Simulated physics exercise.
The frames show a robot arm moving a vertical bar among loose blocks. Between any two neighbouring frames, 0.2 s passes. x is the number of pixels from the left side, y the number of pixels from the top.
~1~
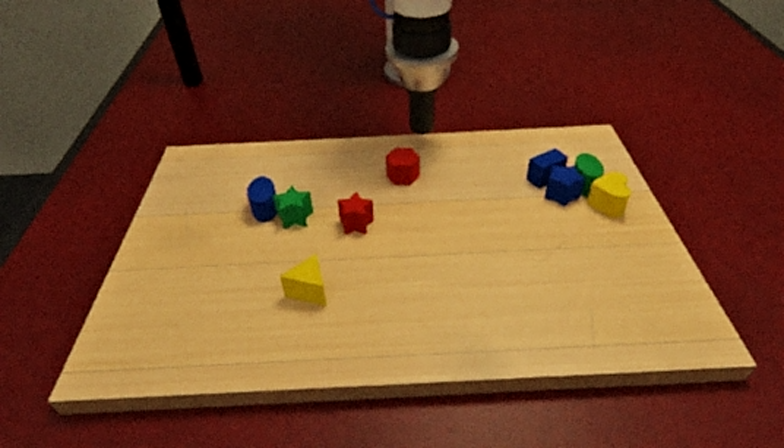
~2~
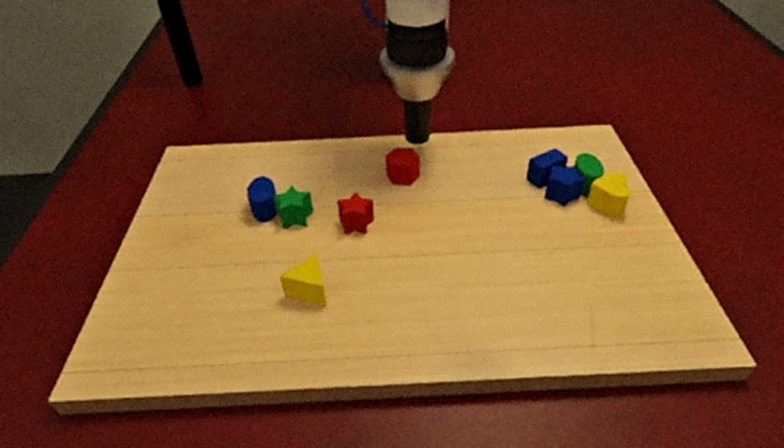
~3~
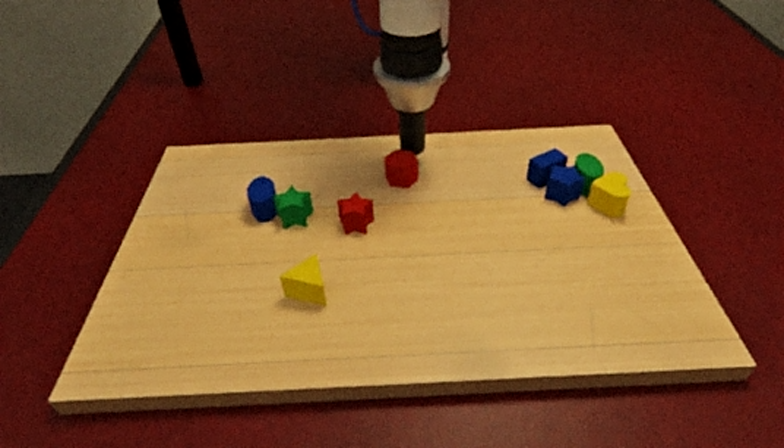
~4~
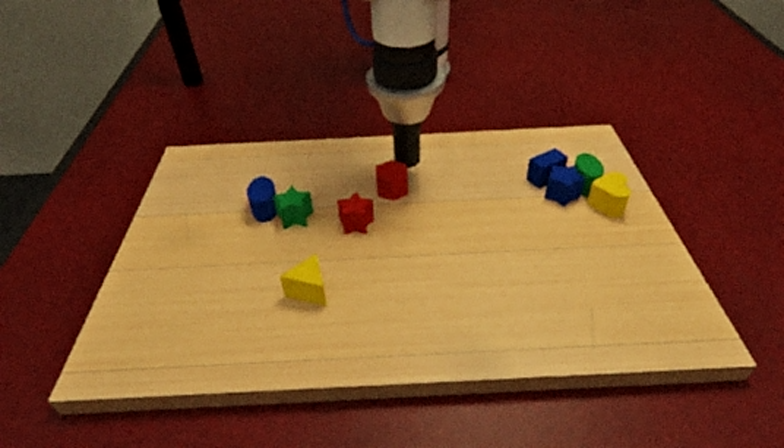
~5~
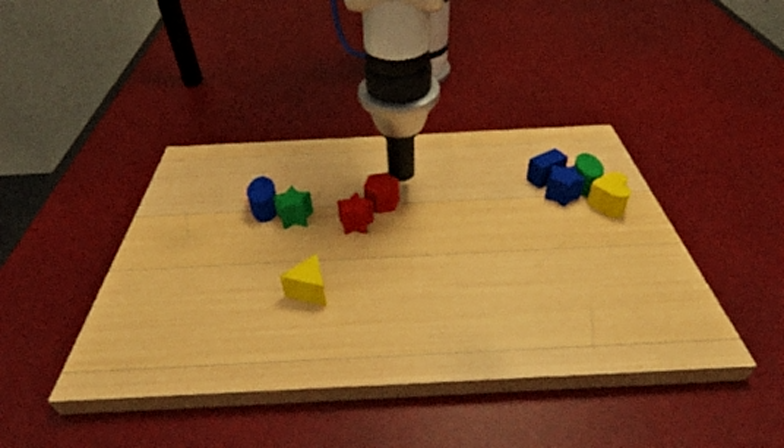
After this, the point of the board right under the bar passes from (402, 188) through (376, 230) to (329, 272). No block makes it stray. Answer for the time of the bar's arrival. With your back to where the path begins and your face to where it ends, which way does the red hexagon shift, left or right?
Right side.
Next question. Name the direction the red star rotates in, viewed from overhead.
In a top view, it turns clockwise.
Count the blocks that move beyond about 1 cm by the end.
It moves two blocks.
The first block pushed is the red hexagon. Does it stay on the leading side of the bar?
Gone from the front.
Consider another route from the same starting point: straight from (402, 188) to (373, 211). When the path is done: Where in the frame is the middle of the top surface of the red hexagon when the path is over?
In the picture, that point is around (350, 206).
On the path given first. One third of the way, bar (386, 202); red star (331, 220), turned 20° clockwise; red hexagon (357, 207), turned 25° clockwise.
Two thirds of the way, bar (360, 230); red star (295, 234), turned 30° clockwise; red hexagon (326, 225), turned 50° clockwise.
At the end, bar (327, 259); yellow triangular block (303, 272), turned 10° anticlockwise; red star (277, 237), turned 35° clockwise; red hexagon (310, 230), turned 80° clockwise.
